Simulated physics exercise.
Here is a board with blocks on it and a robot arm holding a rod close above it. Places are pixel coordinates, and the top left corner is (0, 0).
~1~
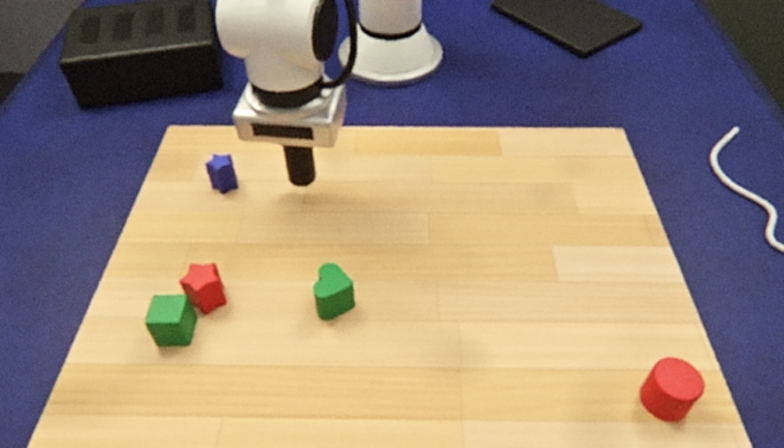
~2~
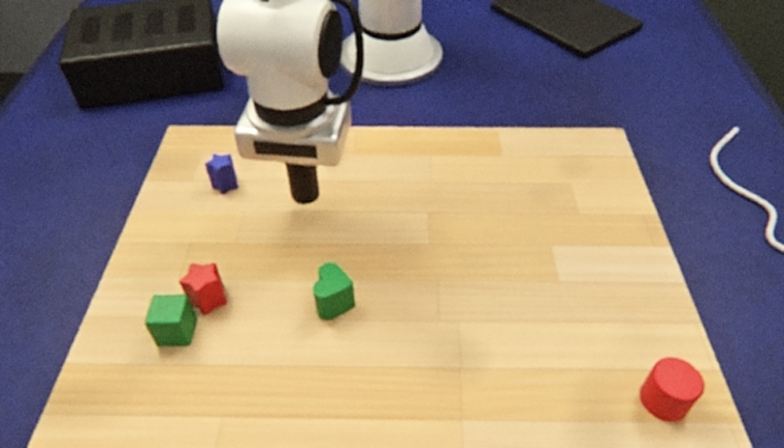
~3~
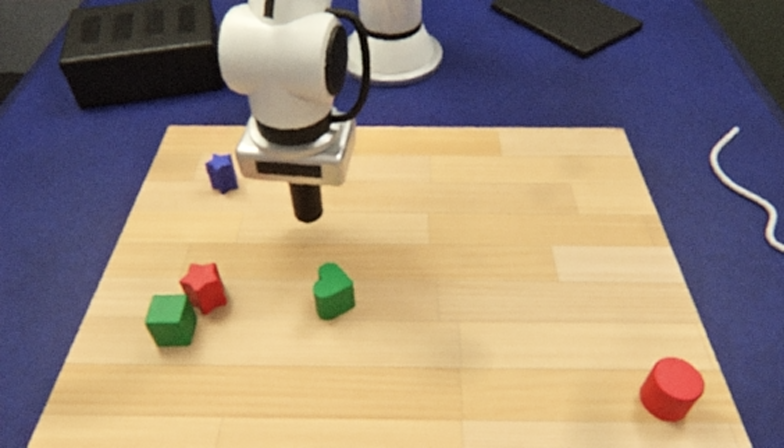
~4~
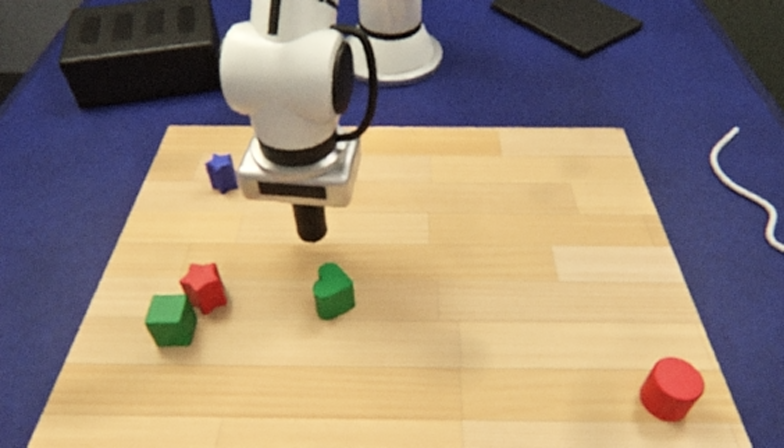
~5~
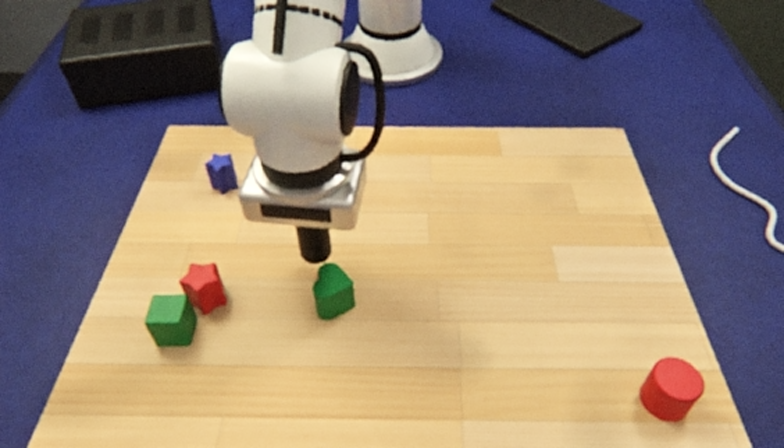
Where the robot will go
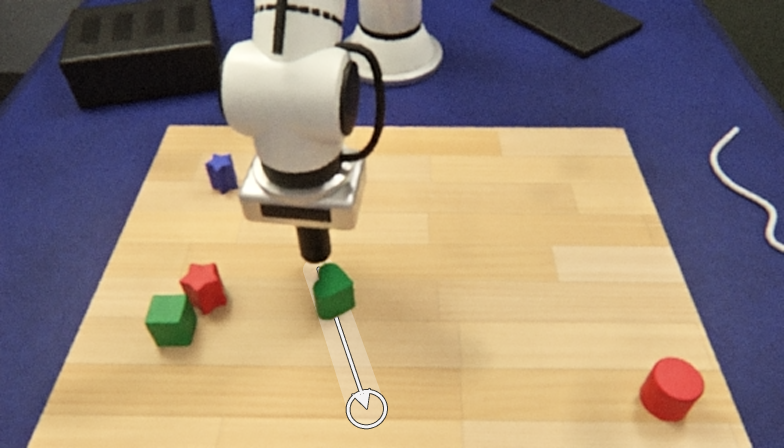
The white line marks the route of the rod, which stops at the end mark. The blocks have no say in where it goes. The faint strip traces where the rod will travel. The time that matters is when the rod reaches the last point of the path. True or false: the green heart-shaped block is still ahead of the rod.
Verdict: True.
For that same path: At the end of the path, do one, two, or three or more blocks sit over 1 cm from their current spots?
Number moved: 1.
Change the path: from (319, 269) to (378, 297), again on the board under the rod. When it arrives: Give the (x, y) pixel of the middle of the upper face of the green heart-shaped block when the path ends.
If I read the scene right, the answer is (343, 295).
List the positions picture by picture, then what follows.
Tip of the rod (303, 179), middles of tops, green heart-shaped block (331, 280), in the first frame.
Rod (306, 196), nothing pushed, in the second frame.
Rod (309, 214), nothing pushed, in the third frame.
Rod (313, 233), nothing pushed, in the fourth frame.
Rod (316, 253), green heart-shaped block (331, 280), in the fifth frame.
The line goes in a line from (319, 269) to (367, 409).
On the path given first. One third of the way, rod (332, 295); green heart-shaped block (344, 317).
Two thirds of the way, rod (348, 343); green heart-shaped block (361, 370).
At the end, rod (366, 395); green heart-shaped block (378, 429), turned 15° clockwise.
